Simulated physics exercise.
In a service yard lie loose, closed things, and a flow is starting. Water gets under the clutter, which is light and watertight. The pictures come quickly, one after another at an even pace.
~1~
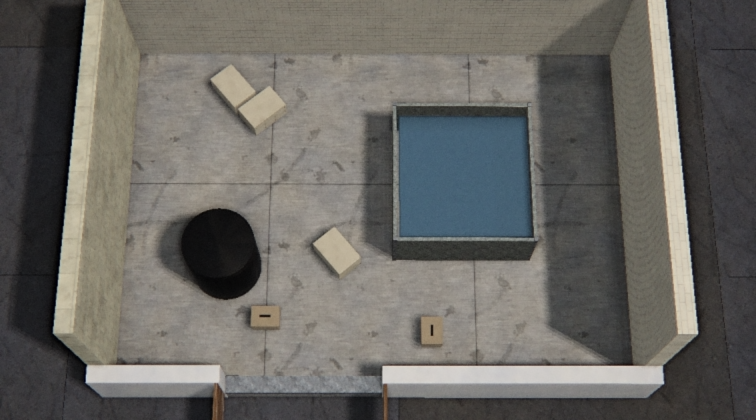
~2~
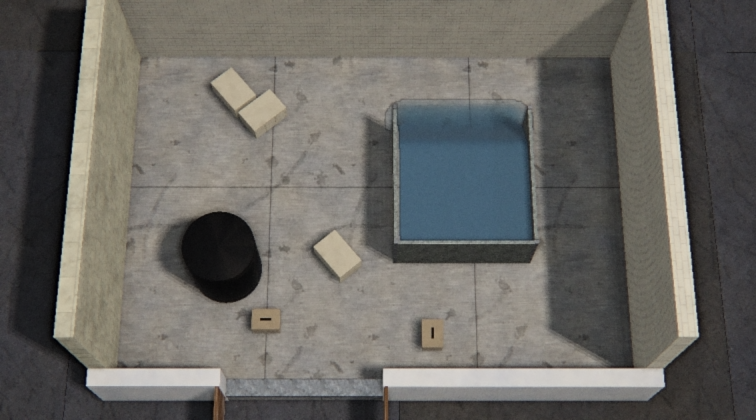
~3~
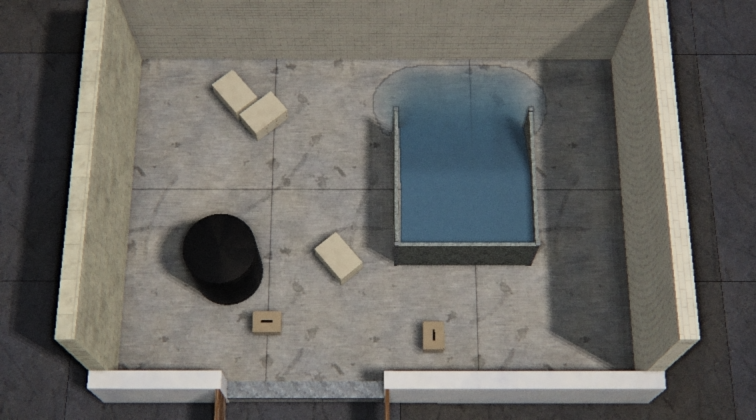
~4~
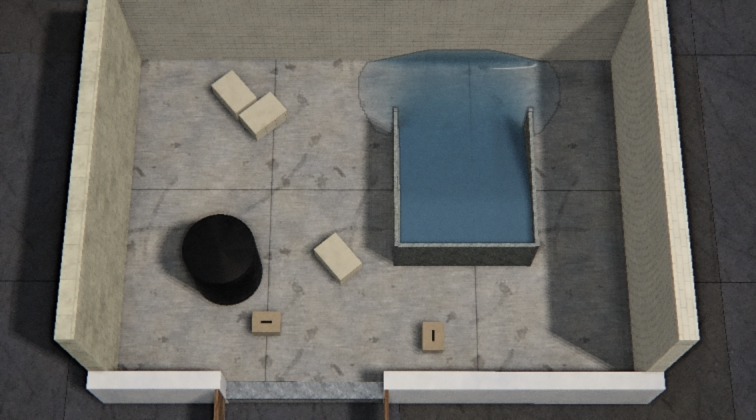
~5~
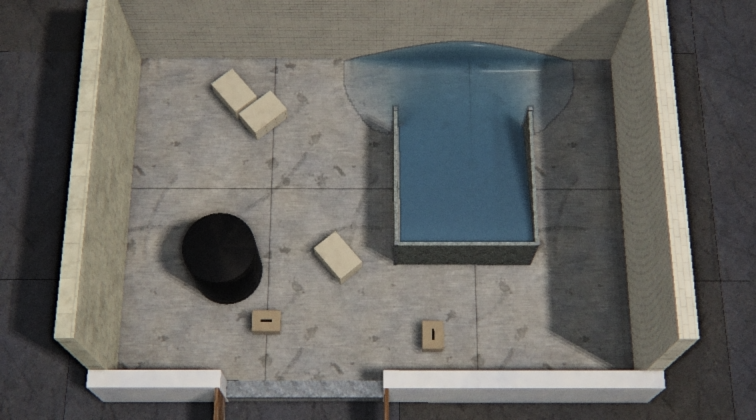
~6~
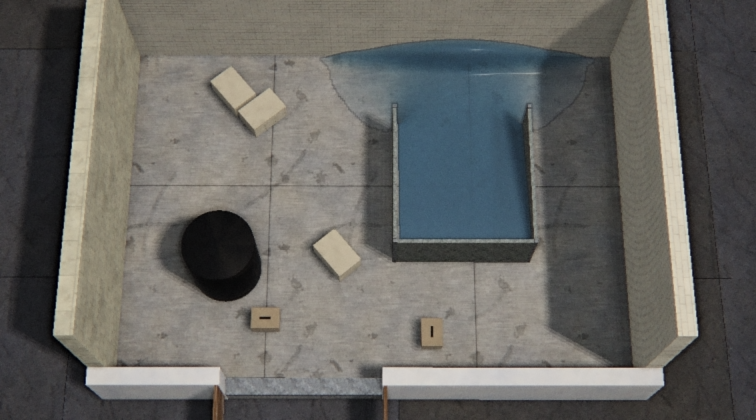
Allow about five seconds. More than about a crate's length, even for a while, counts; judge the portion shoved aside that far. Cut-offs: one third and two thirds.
It stays in the middle third.
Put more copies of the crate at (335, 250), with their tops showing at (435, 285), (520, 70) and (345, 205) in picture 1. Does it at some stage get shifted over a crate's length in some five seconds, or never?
Per listing: Largely stays, cleared out, largely stays.
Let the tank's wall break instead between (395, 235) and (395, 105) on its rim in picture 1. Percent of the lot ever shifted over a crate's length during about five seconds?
80 per cent or thereabouts.
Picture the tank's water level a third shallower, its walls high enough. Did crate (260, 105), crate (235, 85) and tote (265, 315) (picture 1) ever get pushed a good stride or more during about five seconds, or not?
Well, one by one: Carried that far, carried that far, not carried that far.
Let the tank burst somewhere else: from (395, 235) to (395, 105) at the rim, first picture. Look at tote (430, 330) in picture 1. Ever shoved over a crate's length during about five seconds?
It didn't get there, in my view.
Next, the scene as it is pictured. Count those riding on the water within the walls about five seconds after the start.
Counting them up gives 1.
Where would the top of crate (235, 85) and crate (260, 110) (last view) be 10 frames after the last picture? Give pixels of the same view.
Approximately (177, 120), and approximately (227, 143).
A moment on, 0 of 5 are well off their spots; 0 afloat.
Next, 2 of 5 are well off their spots; 0 afloat.
Later, 2 of 5 are well off their spots; 2 afloat.
In the end, 3 of 5 are well off their spots, and 3 have been at some point; 1 afloat.
